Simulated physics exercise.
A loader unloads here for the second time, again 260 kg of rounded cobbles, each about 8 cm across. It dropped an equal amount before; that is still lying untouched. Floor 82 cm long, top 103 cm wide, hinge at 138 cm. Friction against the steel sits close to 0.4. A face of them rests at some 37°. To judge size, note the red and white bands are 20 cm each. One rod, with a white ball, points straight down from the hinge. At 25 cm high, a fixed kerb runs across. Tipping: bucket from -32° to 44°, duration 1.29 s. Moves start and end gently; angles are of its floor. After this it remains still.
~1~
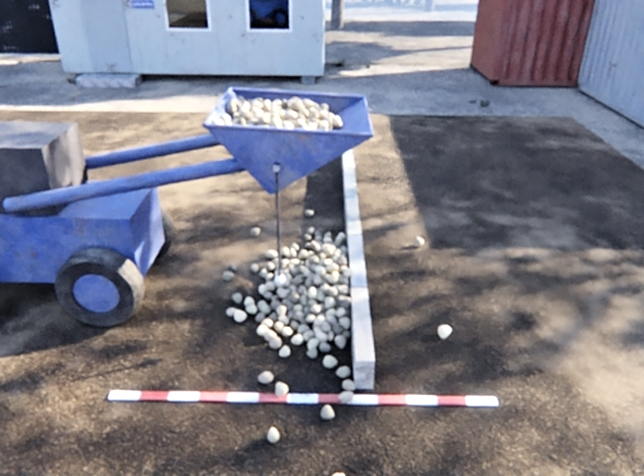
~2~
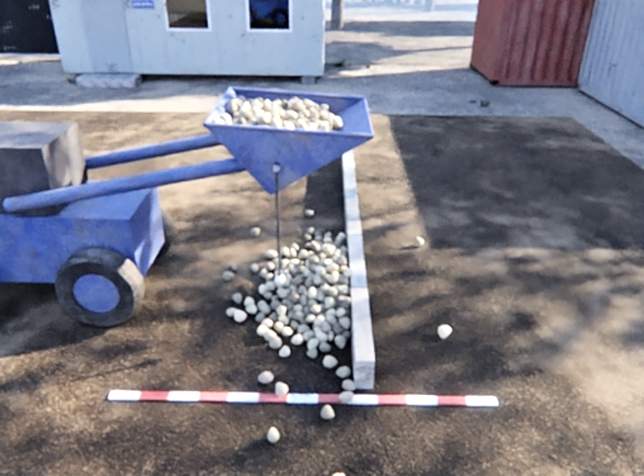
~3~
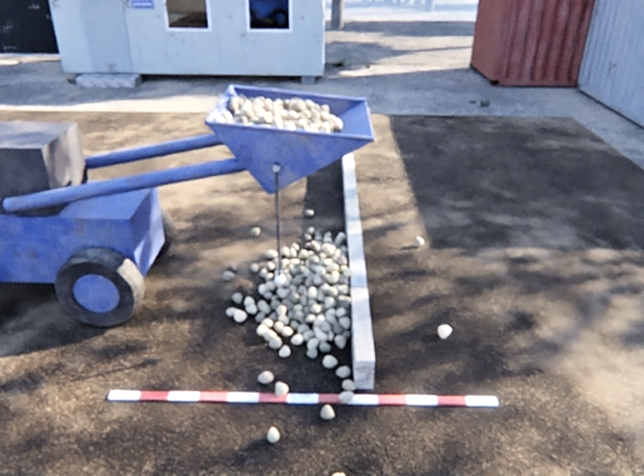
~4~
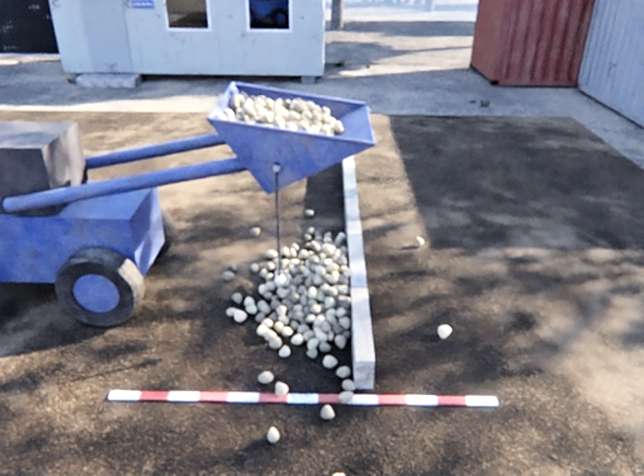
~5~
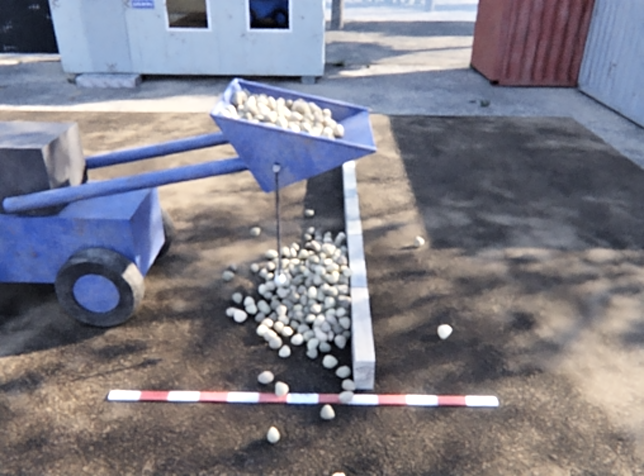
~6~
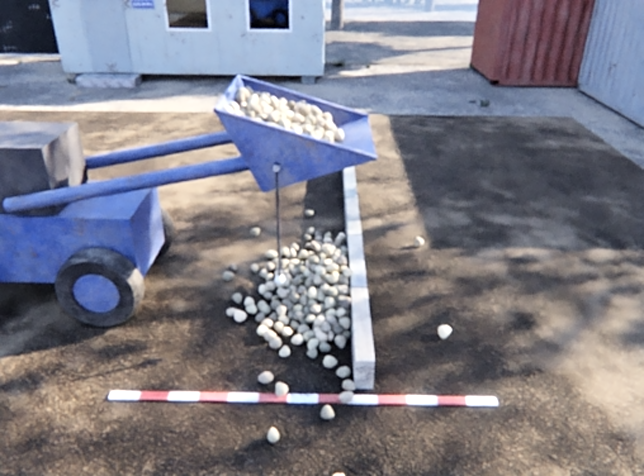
Blue loader bucket full of rounded cobbles tilting slowly forward, lip dipping to the right, above a cobble pile beside a kerb.
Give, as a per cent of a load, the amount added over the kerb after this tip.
Close to 89 parts in a hundred.
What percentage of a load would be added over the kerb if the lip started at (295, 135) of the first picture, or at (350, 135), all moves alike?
First some 5, then 55 per cent.
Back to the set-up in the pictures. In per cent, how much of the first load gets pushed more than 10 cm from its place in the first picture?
I'd put it at about 0 per cent.
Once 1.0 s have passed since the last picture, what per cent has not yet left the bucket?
Around 35 per cent of the load is still inside.
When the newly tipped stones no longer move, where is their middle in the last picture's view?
The centre sits about (407, 288).
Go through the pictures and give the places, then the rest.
In the first frame, the bucket is at -32°, its lip at (373, 135); the top of the load is at (270, 106). The earlier load is highest near (332, 272), 25 cm above ground level, 99 % on this side of the kerb, 1 % over the kerb.
In the second frame, the bucket is at -31°, its lip at (373, 136); the top of the load is at (270, 106).
In the third frame, the bucket is at -29°, its lip at (374, 140); the top of the load is at (256, 104).
In the fourth frame, lip at (375, 144), floor tilted -27°, highest stones at (252, 103).
In the fifth frame, lip at (376, 151), floor tilted -23°, highest stones at (248, 100).
In the sixth frame, the bucket is at -18°, its lip at (377, 158); the top of the load is at (251, 97).
Then, 0.6 s after the last picture the floor is at 32°; in per cent of one load, 98 in the bucket, 101 on this side of the kerb, 1 over the kerb; the foremost stones are at (372, 225).
Then, 1.0 s after the last picture the floor is at 44°; in per cent of one load, 34 in the bucket, 137 on this side of the kerb, 29 over the kerb; the foremost stones are at (410, 283).
Then, 1.4 s after the last picture the floor is at 44°; in per cent of one load, 0 in the bucket, 122 on this side of the kerb, 78 over the kerb; the foremost stones are at (462, 281).
Then, 4.0 s after the last picture the floor is at 44°; in per cent of one load, 0 in the bucket, 110 on this side of the kerb, 90 over the kerb; the foremost stones are at (566, 265). Net gain over the kerb, 89.
